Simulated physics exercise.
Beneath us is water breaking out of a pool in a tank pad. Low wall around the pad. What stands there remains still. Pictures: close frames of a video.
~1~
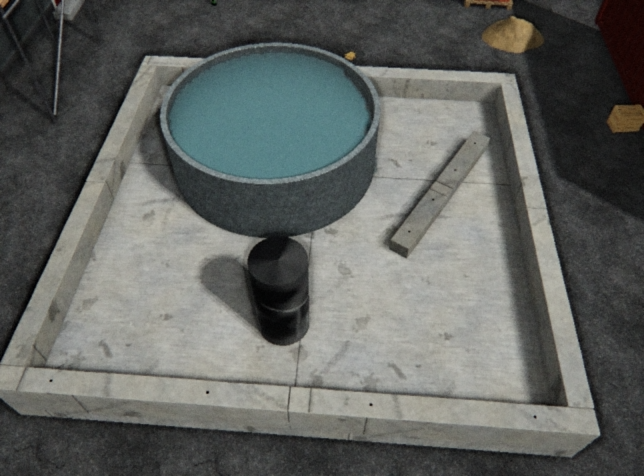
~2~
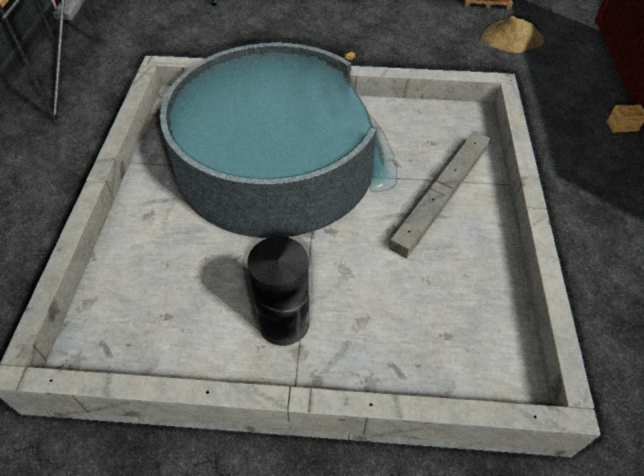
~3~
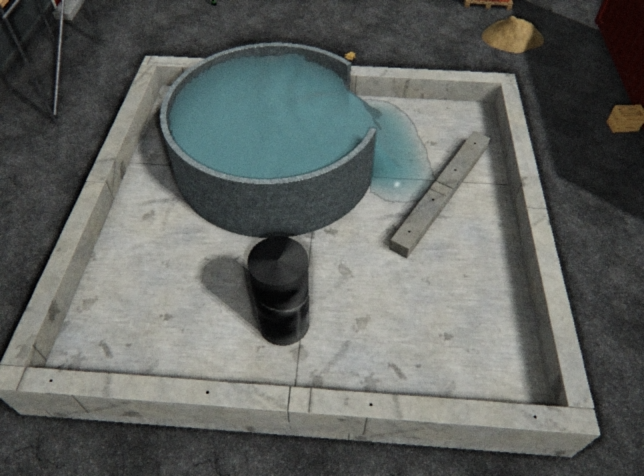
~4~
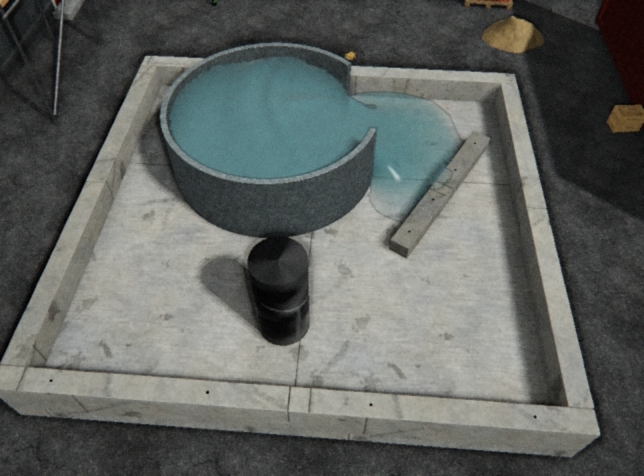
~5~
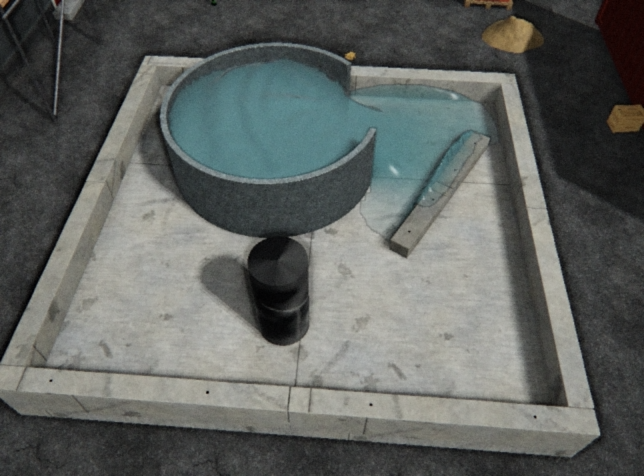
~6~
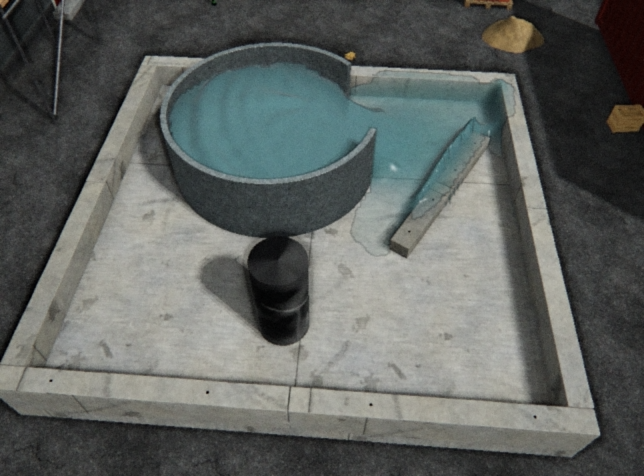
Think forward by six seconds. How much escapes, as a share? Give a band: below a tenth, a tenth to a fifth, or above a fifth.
A tenth to a fifth escapes.
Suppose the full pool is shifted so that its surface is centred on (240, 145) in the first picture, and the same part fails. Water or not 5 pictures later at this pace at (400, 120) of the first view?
So at that place it's waterlogged.
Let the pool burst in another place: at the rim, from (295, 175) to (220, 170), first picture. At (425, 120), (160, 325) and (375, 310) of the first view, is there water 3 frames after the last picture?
Taking them as listed, I'd say unwetted, drenched and drenched.
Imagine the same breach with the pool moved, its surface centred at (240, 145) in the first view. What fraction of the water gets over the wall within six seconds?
About 10 %.
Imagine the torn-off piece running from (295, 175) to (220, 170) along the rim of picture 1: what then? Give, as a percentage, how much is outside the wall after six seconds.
My estimate is near 4 percent.
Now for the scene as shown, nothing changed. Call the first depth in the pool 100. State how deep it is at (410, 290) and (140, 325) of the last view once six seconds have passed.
First near 14, then near 16 per cent.
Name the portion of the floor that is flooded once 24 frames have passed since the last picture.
Roughly 85 per cent.
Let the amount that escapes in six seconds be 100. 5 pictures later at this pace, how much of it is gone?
Roughly 10 %.
A moment on, water covers 20 % of the floor; the low wall has let 0 % over.
Next, water covers 25 % of the floor; the low wall has let 1 % over.
Then, water covers 50 % of the floor; the low wall has let 10 % over.
Later, water covers 70 % of the floor; the low wall has let 13 % over.
In the end, water covers 80 % of the floor; the low wall has let 13 % over.
